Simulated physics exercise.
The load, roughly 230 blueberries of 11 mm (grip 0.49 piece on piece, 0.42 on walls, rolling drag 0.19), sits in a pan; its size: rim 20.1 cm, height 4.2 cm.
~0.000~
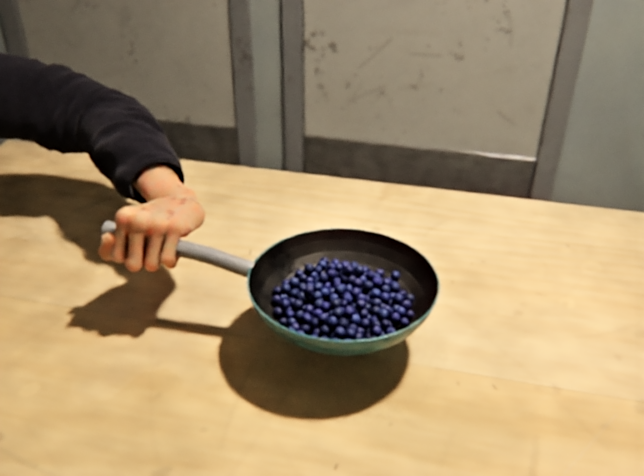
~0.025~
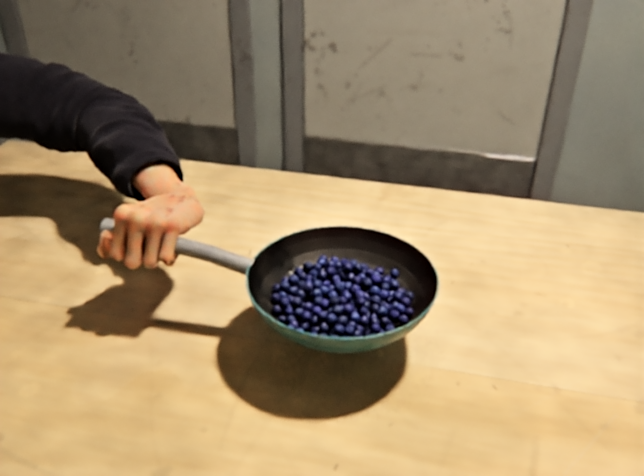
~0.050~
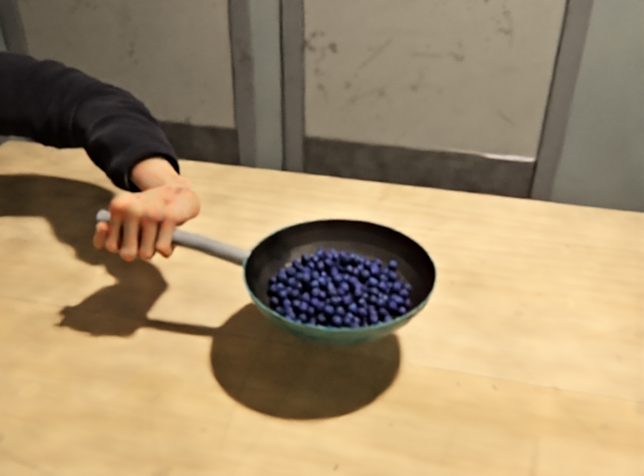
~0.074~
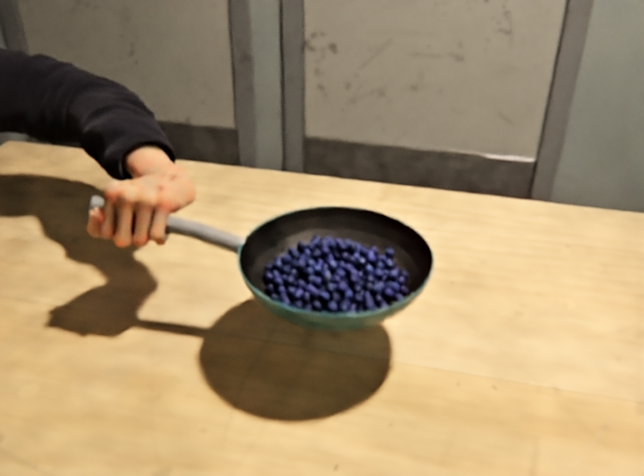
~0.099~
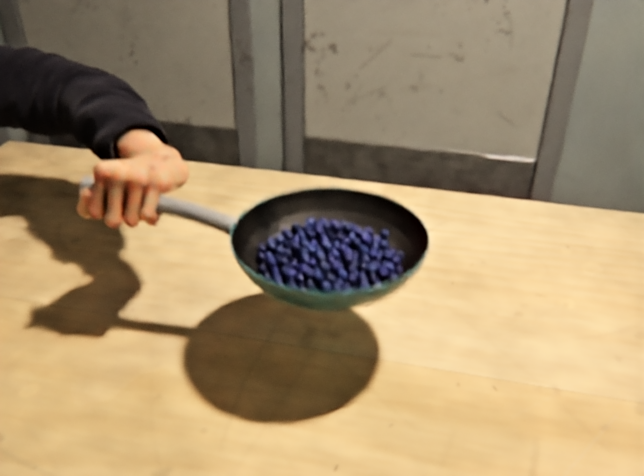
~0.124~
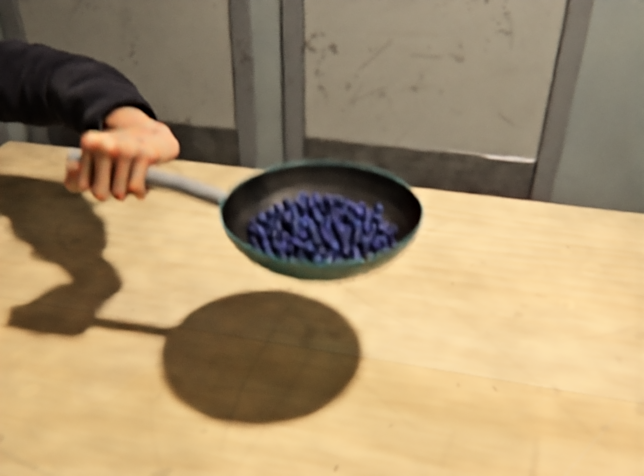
At first, a hand in a dark sleeve grips the handle of a dark pan holding a heap of blueberries, low over a wooden table. The hand raises the pan, slowly and then faster, drifting slightly left, while its shadow slides left across the tabletop and the berries blur inside.
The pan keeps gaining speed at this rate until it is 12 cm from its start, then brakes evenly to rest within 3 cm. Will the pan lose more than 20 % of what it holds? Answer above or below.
Share that leaves it, set against 20 %: Above.
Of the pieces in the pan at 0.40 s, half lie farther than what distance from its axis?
About 8.0 cm.
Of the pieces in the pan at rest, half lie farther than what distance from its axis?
Some 4.5 cm.
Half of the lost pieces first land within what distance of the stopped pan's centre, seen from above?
Some 20 cm.
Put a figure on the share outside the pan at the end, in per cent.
Roughly 70 per cent.
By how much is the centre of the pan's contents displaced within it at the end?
About 2.5 cm.
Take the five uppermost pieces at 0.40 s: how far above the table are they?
Roughly 28 cm.
Then, at 0.27 s, in the air 100 %; middle of the pieces not yet landed near (254, 84).
Then, at 0.40 s, pan 40 %, in the air 60 %; middle of the pieces not yet landed near (199, 119).
Then, at 0.51 s, pan 30 %, in the air 70 %; middle of the pieces not yet landed near (182, 221).
After 0.62 s, fallen left of where it stops 65 %, pan 30 %; middle of the pieces not yet landed near (267, 182).
At rest (1.2 s), fallen left of where it stops 70 %, pan 30 %.
